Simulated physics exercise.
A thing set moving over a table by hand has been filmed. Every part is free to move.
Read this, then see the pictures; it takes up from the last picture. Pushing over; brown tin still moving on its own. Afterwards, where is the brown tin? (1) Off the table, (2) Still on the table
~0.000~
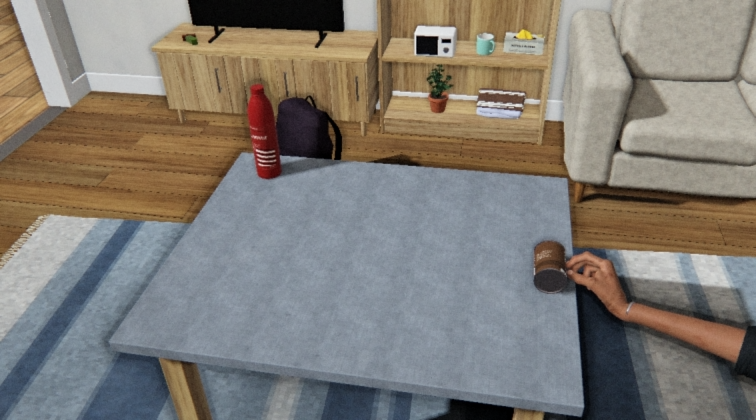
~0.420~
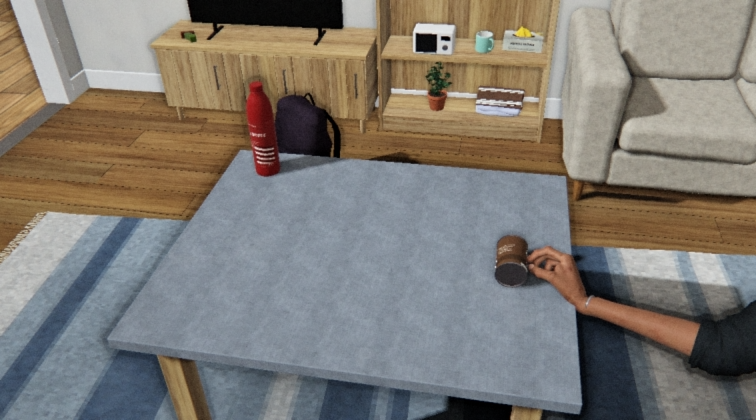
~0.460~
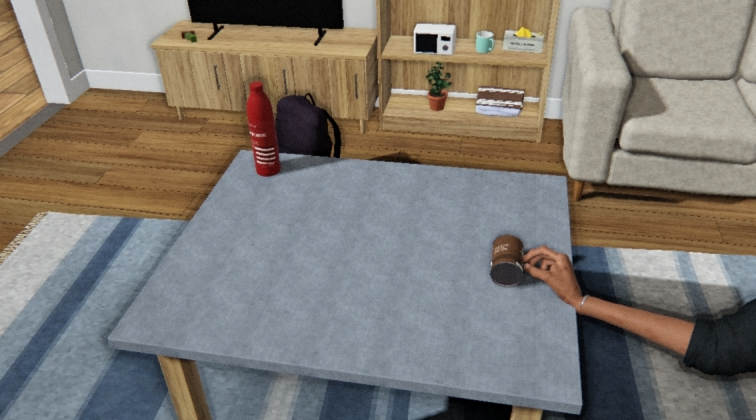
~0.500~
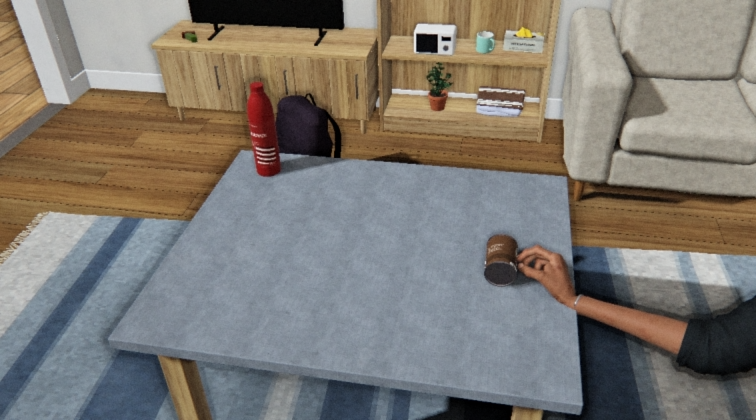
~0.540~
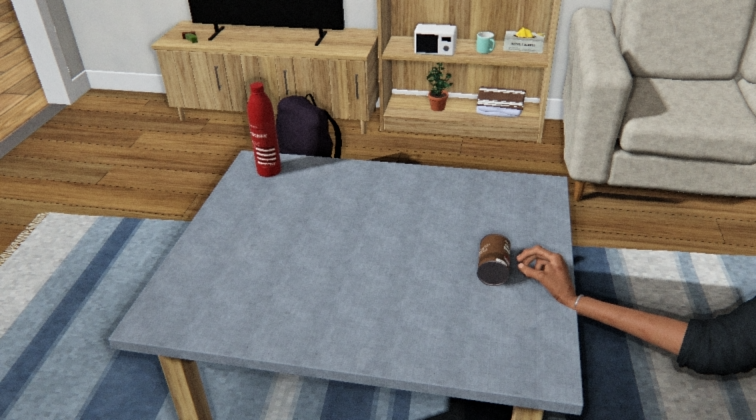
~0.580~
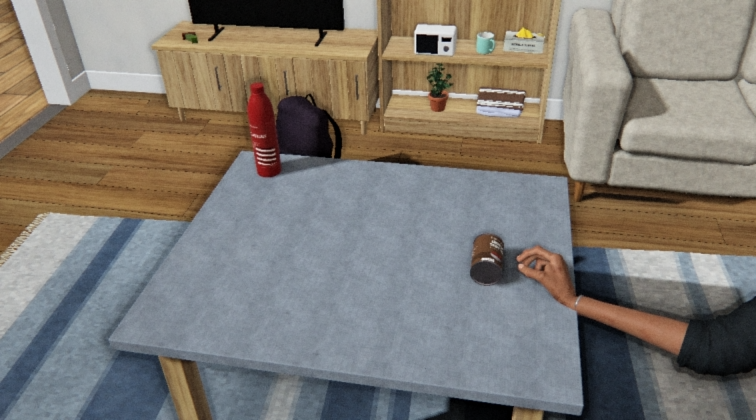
2.
Around 0.88 s, brown tin displaced well along near (440, 254).
Around 1.38 s, brown tin displaced well along near (383, 248).
Finally (2.6 s), moved from the start, brown tin. Final places as the last picture's camera would see them, brown tin near (343, 244).
